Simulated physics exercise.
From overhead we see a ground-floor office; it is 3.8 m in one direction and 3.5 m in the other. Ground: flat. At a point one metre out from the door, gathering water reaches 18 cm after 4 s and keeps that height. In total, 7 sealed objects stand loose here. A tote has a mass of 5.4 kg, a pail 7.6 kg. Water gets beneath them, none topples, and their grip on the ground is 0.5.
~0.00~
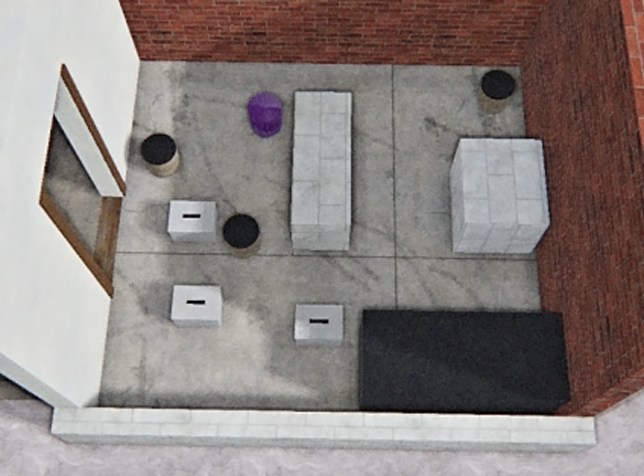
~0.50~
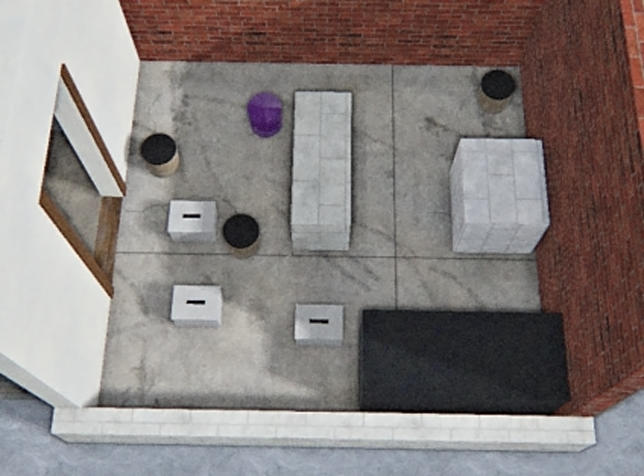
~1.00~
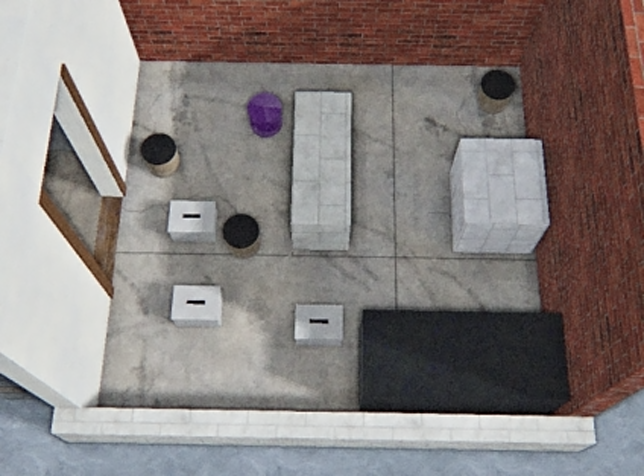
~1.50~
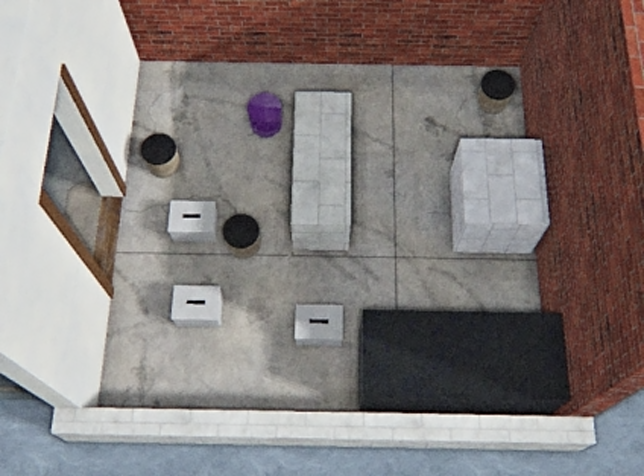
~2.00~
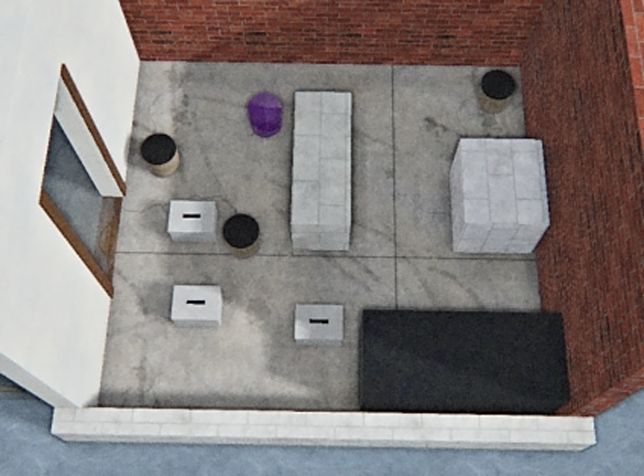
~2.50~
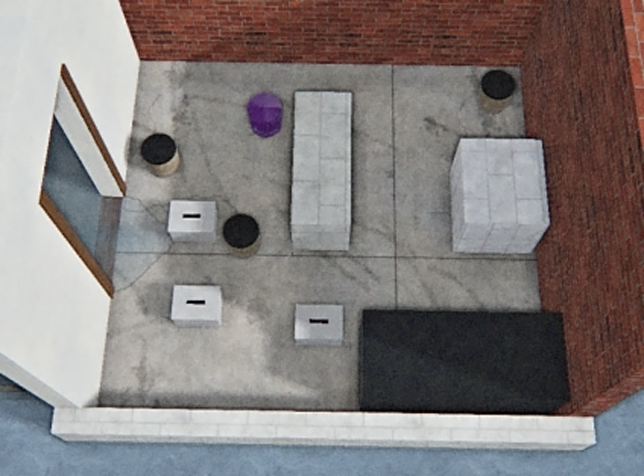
The clip opens on an overhead view of a room with a purple pail, pale blocks and dark-topped stools on a grey floor. Outside, the grey ground turns bluish as water spreads and reaches the doorway at left, then a thin sheet slips just inside, while the pail and furnishings stay still.
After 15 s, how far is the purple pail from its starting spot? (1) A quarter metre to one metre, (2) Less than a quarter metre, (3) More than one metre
A quarter metre to one metre.
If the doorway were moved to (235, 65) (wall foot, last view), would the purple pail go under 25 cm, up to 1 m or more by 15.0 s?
The purple pail covers a long distance.
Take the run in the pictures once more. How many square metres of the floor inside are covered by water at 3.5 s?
Some 1.5 m2 of it.
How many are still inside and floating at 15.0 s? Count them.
It comes to 7.
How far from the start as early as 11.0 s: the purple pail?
About 30 cm.
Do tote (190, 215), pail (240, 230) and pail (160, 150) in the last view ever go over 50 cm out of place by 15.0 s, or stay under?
Above, above, below.
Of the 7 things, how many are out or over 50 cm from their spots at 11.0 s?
By my tally, 4.
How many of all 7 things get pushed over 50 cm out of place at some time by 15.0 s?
The total is 4.
After 3.5 s the purple pail is near (264, 108), 0.0 m from its start, aground; 0 afloat.
After 6.8 s the purple pail is near (259, 88), 0.2 m from its start, aground; 1 afloat.
After 11.0 s the purple pail is near (258, 83), 0.3 m from its start, aground; 3 afloat.
After 15.0 s the purple pail is near (215, 118), 0.5 m from its start, afloat; 7 afloat.
